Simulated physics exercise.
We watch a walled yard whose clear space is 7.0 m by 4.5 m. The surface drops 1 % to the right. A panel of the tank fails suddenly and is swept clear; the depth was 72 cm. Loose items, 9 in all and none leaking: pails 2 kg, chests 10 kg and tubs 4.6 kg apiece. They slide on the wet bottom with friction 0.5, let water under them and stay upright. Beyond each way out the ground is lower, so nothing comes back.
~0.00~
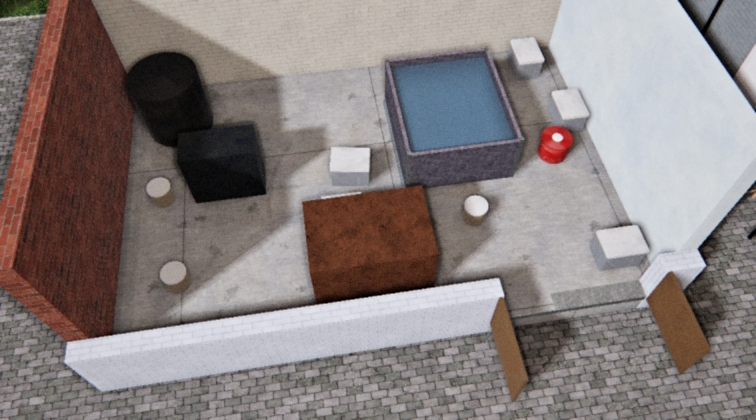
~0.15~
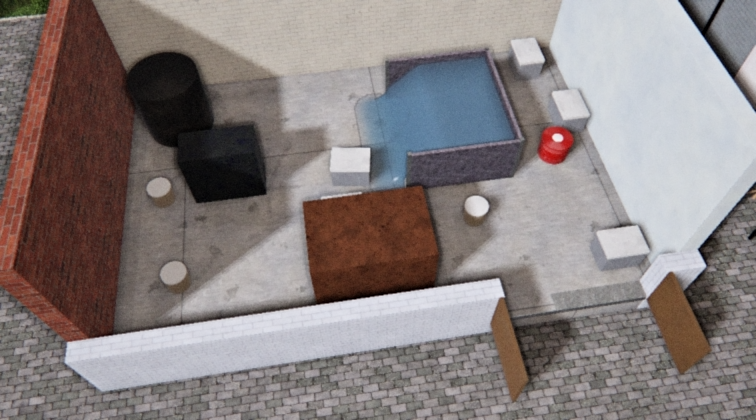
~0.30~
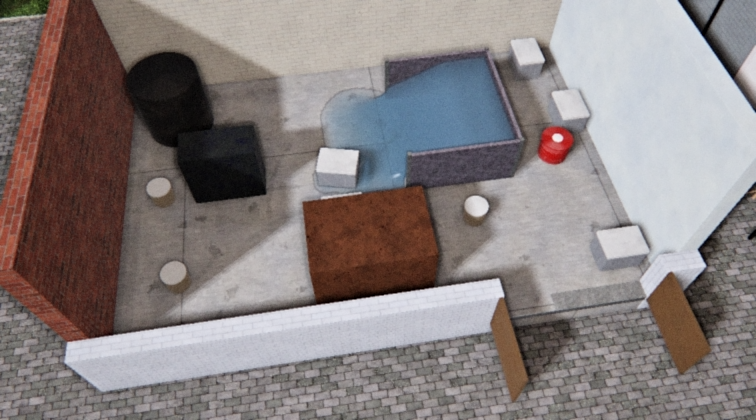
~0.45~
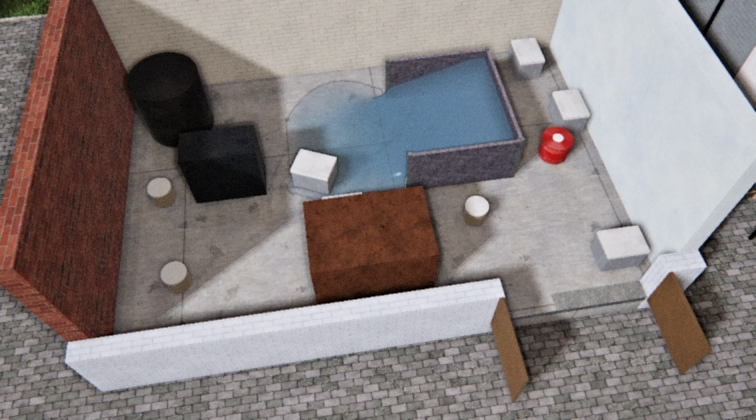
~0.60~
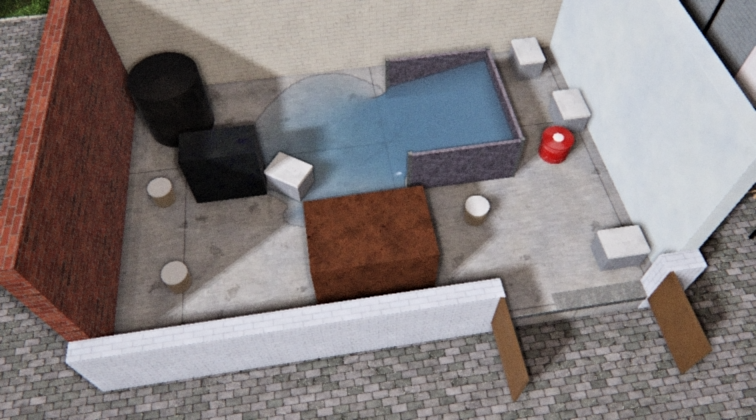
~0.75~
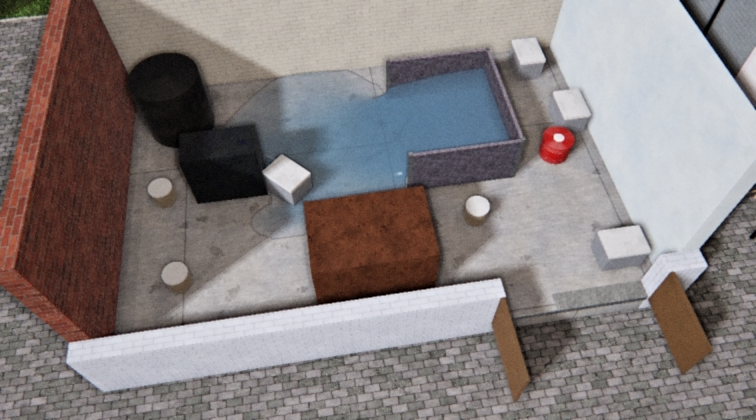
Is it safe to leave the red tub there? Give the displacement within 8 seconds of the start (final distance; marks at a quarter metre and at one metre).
The red tub holds its place.
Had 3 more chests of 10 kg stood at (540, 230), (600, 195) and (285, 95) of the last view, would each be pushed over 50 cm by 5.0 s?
In turn: Under, short of it, more.
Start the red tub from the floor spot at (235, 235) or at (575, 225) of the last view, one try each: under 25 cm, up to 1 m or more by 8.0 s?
In turn: It travels far; it is nudged along.
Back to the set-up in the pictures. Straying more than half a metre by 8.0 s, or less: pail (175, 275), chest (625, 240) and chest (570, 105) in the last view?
In that order: Over, less, less.
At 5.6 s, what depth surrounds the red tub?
About 0 cm.
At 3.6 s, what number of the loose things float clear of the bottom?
At that moment 4.
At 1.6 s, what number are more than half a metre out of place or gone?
By then 1.
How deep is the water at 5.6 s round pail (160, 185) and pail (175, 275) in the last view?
Roughly 13 and 16 cm.
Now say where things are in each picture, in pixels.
The red tub at (557, 138) rests on the ground; 2.6 m2 under water; 0 of 9 have shifted, in the first picture.
The red tub at (557, 138) rests on the ground; water covers 3.6 m2; 0 of 9 have shifted, in the second picture.
The red tub at (557, 138), on the bottom; water covers 4.8 m2; 1 of 9 have shifted, in the third picture.
The red tub at (558, 138) rests on the ground; 6.3 m2 under water; 1 of 9 have shifted, in the fourth picture.
The red tub at (558, 138), on the bottom; water covers 7.9 m2; 2 of 9 have shifted, in the fifth picture.
The red tub at (559, 138), on the bottom; water covers 9.6 m2; 2 of 9 have shifted, in the sixth picture.
After 1.6 s the red tub is near (559, 138), 0.0 m from its start, aground; 0 of 9 are out; 2 afloat.
After 3.6 s the red tub is near (559, 138), 0.0 m from its start, aground; 0 of 9 are out; 4 afloat.
After 5.6 s the red tub is near (559, 138), 0.0 m from its start, aground; 0 of 9 are out; 4 afloat.
After 8.0 s the red tub is near (556, 141), 0.1 m from its start, aground; 0 of 9 are out; 8 afloat.
